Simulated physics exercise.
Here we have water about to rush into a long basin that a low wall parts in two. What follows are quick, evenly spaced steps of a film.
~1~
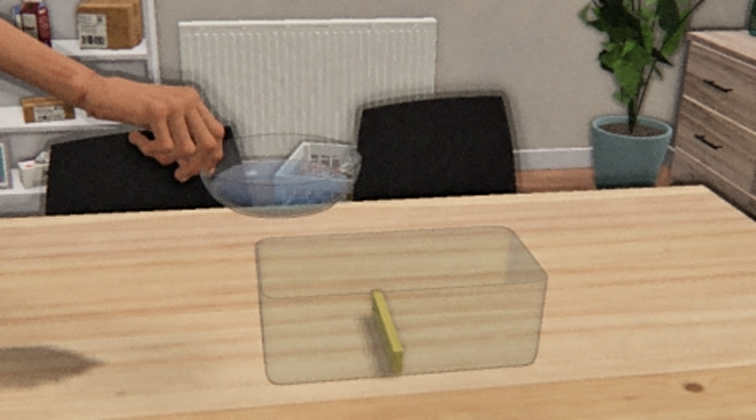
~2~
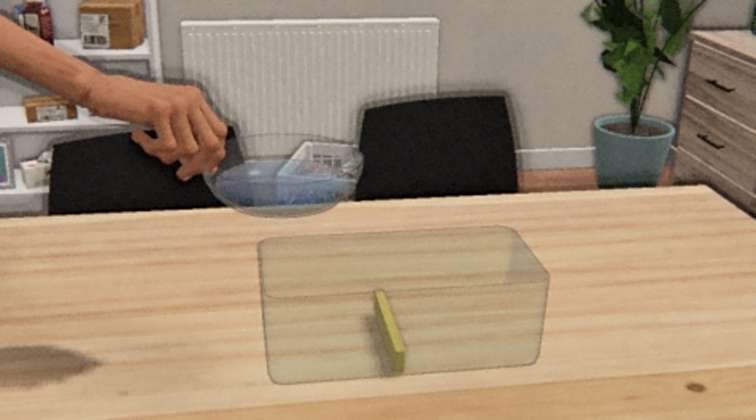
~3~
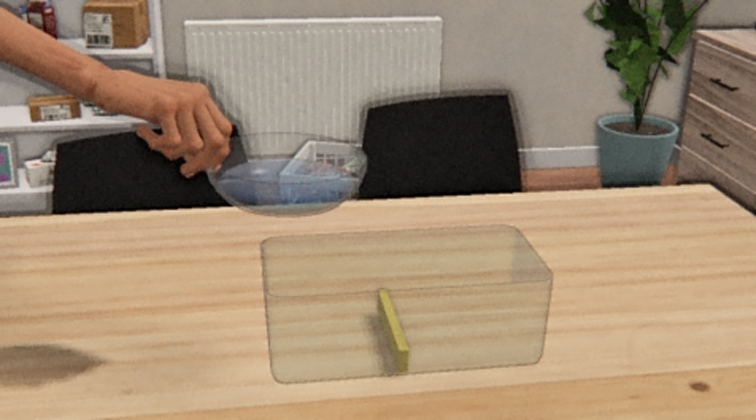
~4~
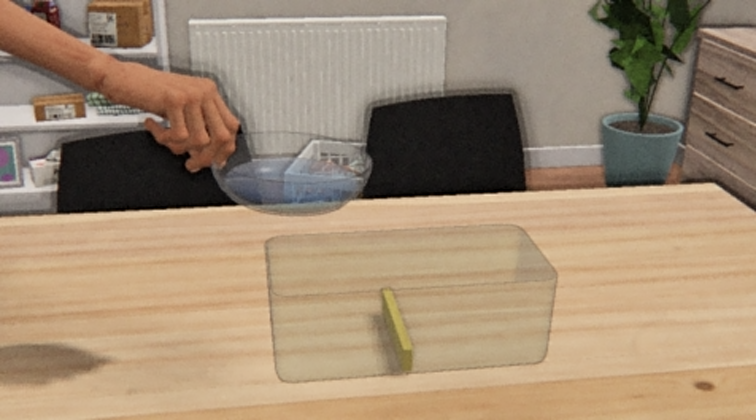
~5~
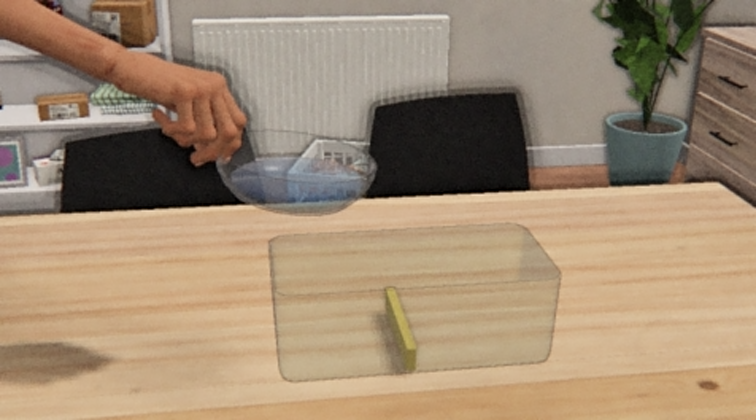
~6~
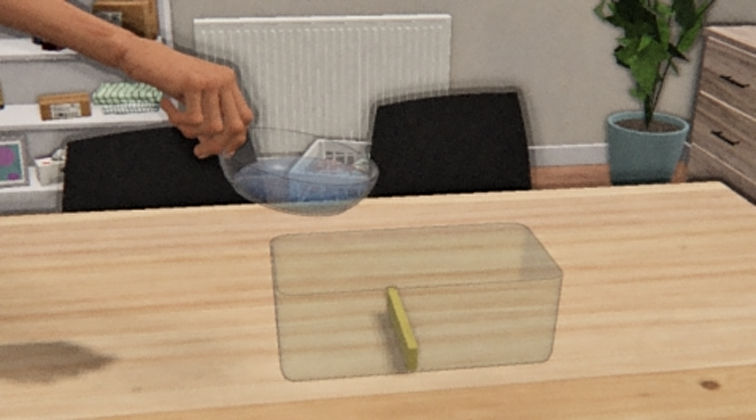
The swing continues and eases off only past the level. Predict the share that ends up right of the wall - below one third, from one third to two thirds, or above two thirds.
Sits mid-range.
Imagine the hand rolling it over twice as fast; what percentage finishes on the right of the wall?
About 50 per cent.
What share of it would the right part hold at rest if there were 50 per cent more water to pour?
About 65 in a hundred.
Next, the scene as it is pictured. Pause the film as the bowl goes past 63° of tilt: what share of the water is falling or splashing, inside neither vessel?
Near 25 in a hundred.
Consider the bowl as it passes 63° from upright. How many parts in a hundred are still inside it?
About 35 per cent.
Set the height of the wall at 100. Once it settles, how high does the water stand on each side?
Once still, it is 30 % on the left and 30 % on the right.
A moment on, the bowl is tipped part way and 36 per cent is still to pour, 10 is left of the wall and 29 right of it.
Next, the bowl is tipped on its side and 0 per cent is still to pour, 49 is left of the wall and 49 right of it.
Then the bowl is tipped right over and 0 per cent is still to pour, 49 is left of the wall and 50 right of it.
Later the bowl is tipped right over and 0 per cent is still to pour, 49 is left of the wall and 50 right of it.
In the end 49 per cent lies left of the wall, 50 right of it and 1 outside.
